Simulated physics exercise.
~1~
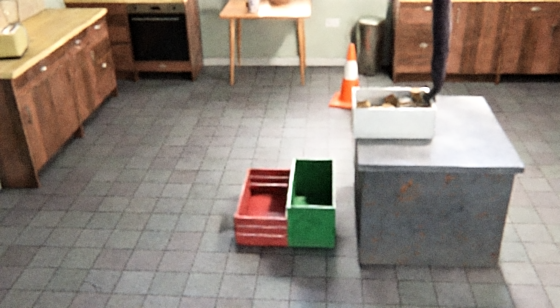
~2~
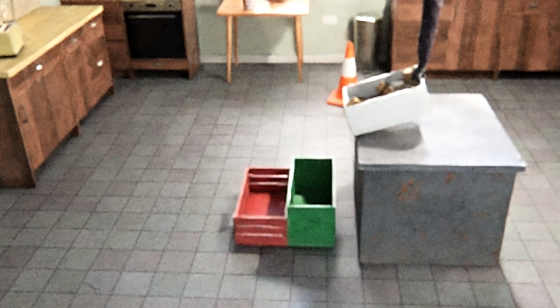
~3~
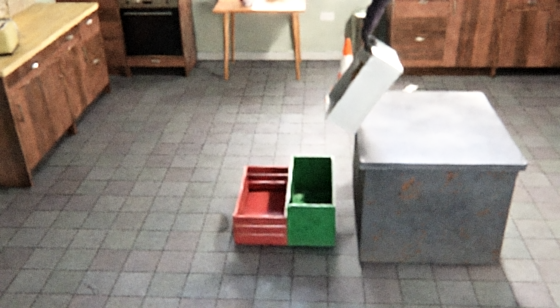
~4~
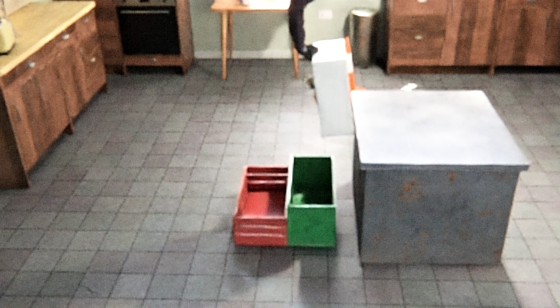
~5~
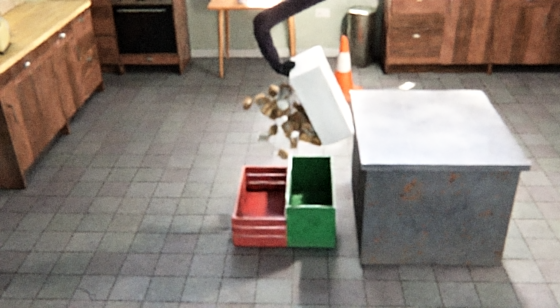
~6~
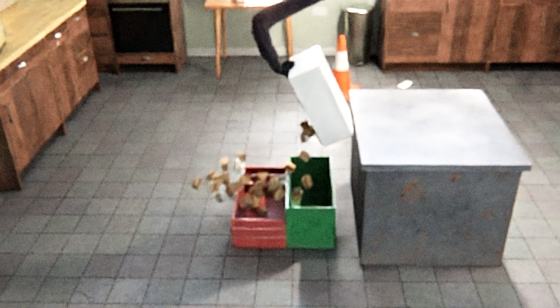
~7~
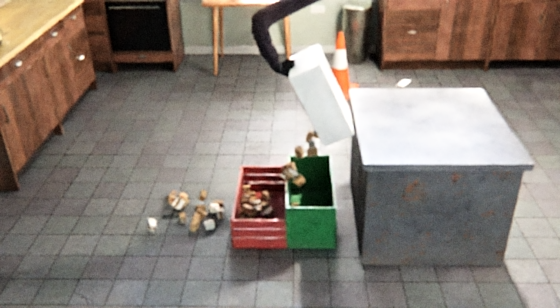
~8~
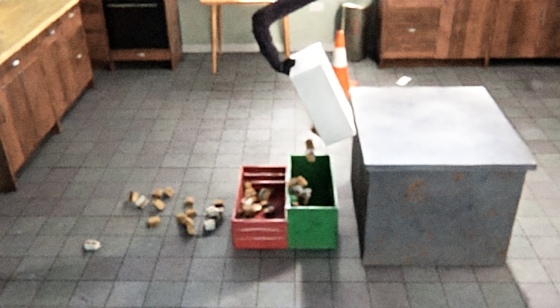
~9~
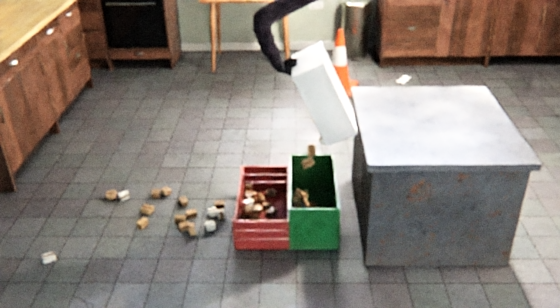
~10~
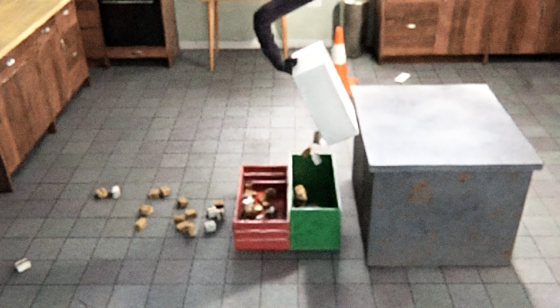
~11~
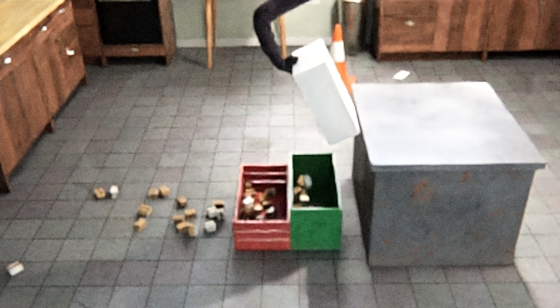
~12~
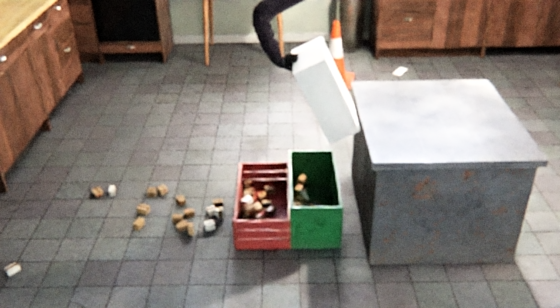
Kitchen with grey tiled floor, a dark arm lifting and tipping a white crate, spilling small parcels into red and green boxes and across the floor.
